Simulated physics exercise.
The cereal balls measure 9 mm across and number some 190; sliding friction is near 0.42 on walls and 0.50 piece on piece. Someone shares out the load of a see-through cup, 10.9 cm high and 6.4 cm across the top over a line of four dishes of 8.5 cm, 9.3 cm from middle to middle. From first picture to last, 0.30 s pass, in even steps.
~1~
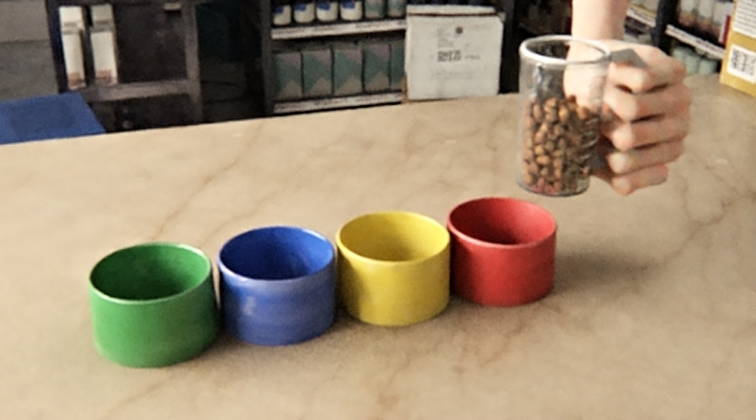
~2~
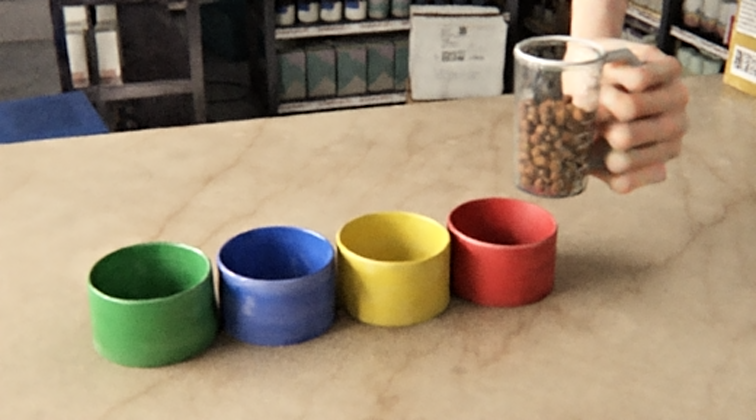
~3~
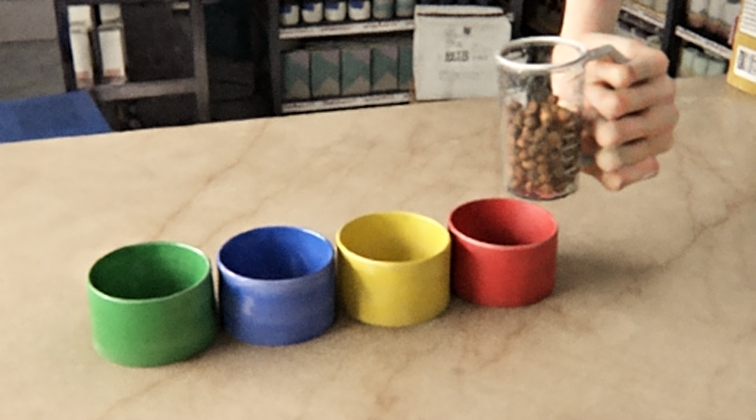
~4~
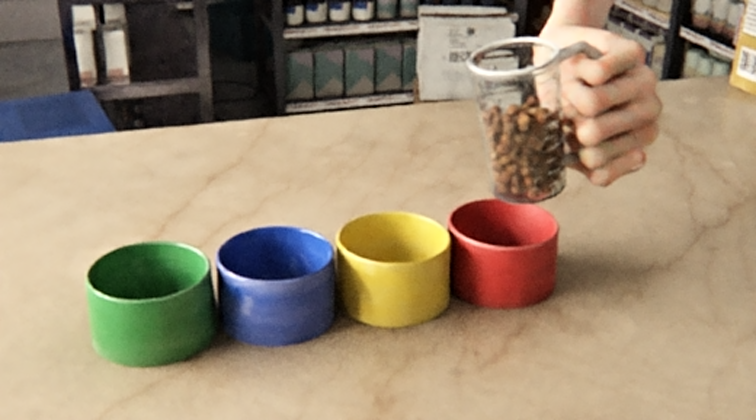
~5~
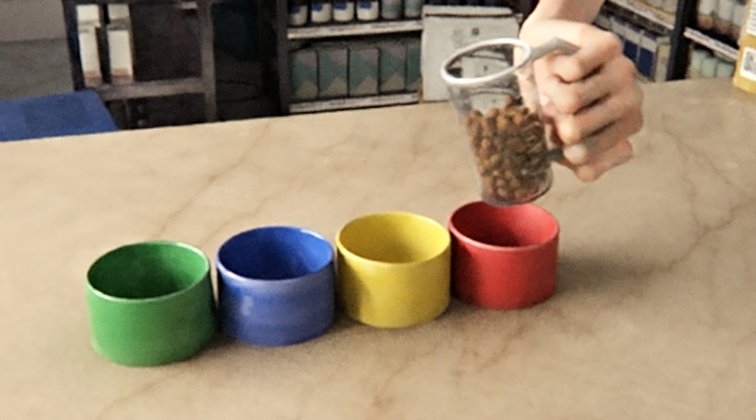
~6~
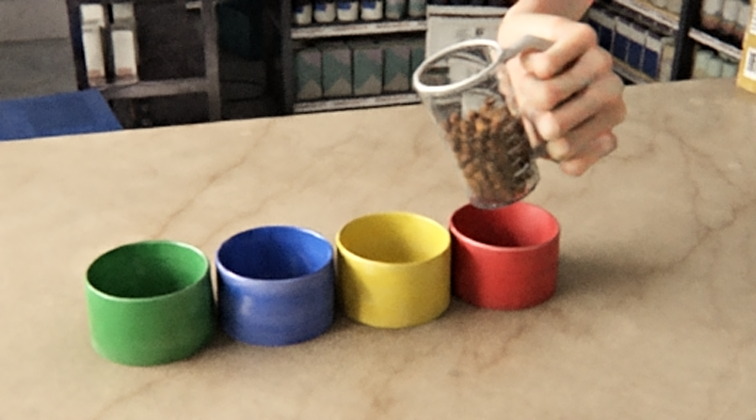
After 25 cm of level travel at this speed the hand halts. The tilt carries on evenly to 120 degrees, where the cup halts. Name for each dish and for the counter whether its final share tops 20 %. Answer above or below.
Red dish: Below; blue dish: Below; green dish: Above; yellow dish: Below; on the counter: Below.
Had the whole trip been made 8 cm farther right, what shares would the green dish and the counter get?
Then: Green 0, counter 0.
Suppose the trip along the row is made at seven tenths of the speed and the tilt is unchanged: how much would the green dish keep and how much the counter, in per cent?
Then: Green 100; counter 0.
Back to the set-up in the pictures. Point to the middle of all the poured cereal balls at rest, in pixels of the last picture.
Near (146, 305).
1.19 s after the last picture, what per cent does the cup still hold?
Roughly 35 per cent.
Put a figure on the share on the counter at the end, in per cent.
Some 0 per cent.
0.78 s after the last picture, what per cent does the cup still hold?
Roughly 95 per cent.
Then, 0.46 s after the last picture, tilt 69 degrees; cup holds 100 %.
Then, 0.78 s after the last picture, tilt 101 degrees; cup holds 95 %, green 5 %.
Then, 1.19 s after the last picture, tilt 120 degrees; cup holds 35 %, green 65 %.
In the end, red 0 %, blue 0 %, green 100 %, yellow 0 %, counter 0 %.
